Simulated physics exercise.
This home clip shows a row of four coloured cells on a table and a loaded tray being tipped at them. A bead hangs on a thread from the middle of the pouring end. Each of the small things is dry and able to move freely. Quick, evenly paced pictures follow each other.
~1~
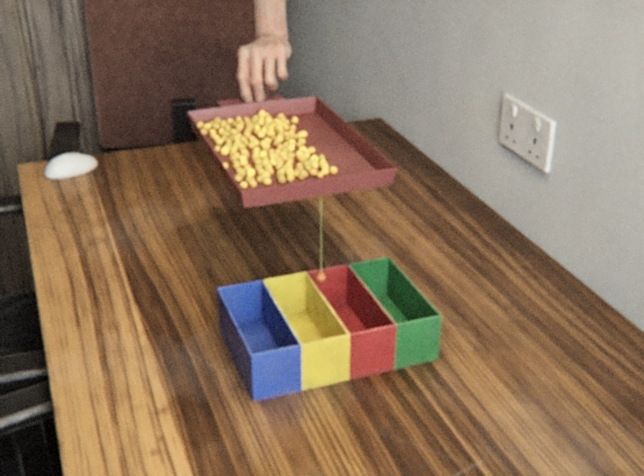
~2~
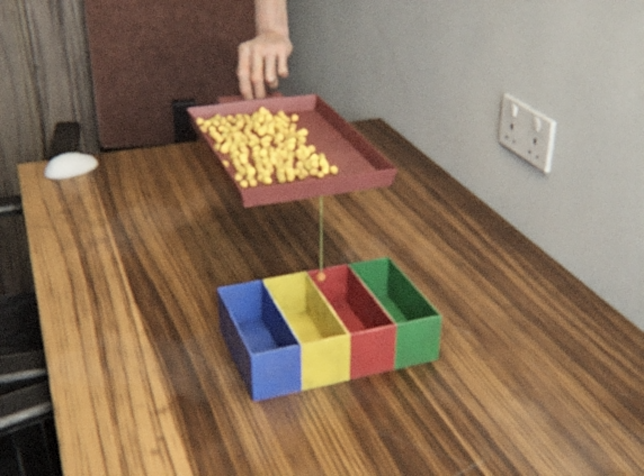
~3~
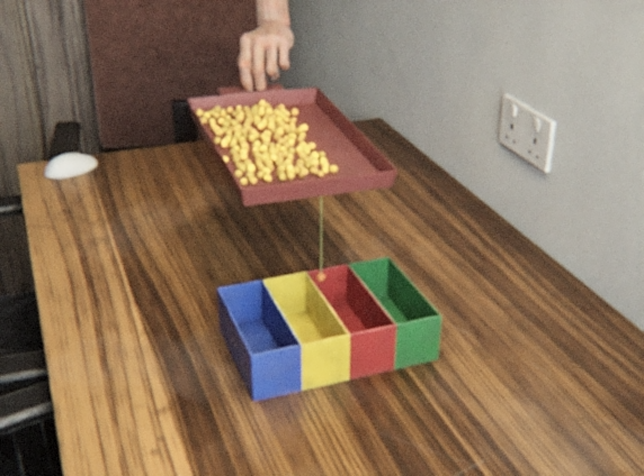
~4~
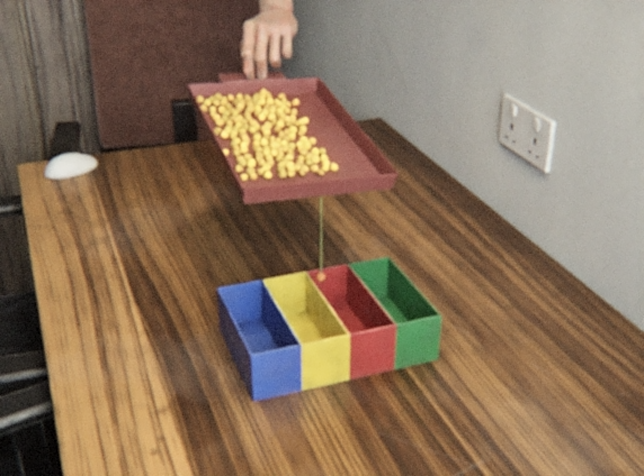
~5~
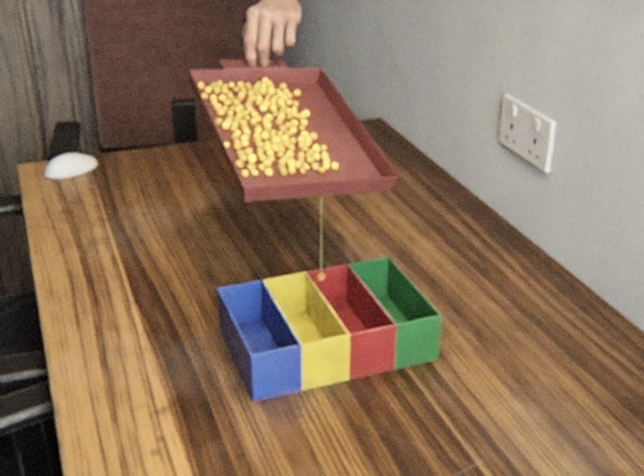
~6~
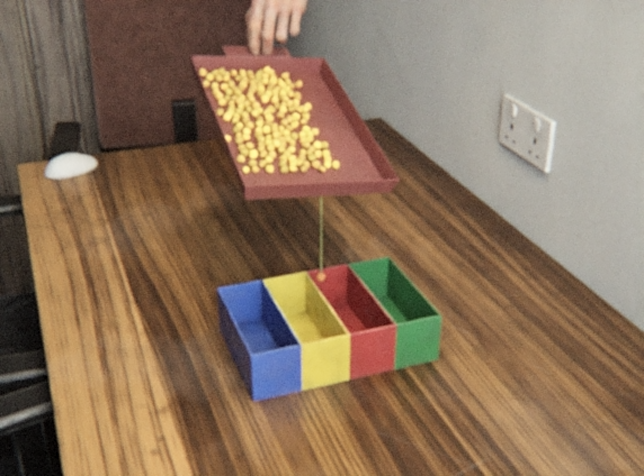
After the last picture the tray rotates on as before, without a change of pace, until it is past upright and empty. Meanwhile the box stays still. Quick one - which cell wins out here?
The green one wins out.
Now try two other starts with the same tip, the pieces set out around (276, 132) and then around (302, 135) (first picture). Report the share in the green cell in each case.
From the first start you get 60 in a hundred, from the second 60 in a hundred.
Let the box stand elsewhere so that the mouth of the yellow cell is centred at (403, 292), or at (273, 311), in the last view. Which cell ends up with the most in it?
Try 1: The cell in yellow. Try 2: The green one.
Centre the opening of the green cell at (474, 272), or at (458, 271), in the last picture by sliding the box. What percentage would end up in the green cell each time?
First try: Roughly 0 per cent; second try: Roughly 0 per cent.
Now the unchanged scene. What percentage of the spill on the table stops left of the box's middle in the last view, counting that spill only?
Near 0 per cent.
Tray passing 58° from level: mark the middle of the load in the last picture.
(349, 159).
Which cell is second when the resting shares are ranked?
Ranked second: Red.
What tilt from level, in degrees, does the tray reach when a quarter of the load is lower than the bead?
110°, roughly.
Just after the last frame, tray tipped steeply; almost all on the tray; just a few falling or outside the box.
A moment on, tray tipped right over; the larger part on the tray; about a tenth in the green cell; just a few in the red cell; about a tenth falling or outside the box.
Further on, tray tipped past a quarter turn; roughly two thirds in the green cell; roughly a quarter in the red cell; just a few in the yellow cell; about a tenth falling or outside the box.
When it is over, tray tipped past a quarter turn; roughly two thirds in the green cell; roughly a quarter in the red cell; just a few in the yellow cell; not one in the blue cell; about a tenth outside the box.
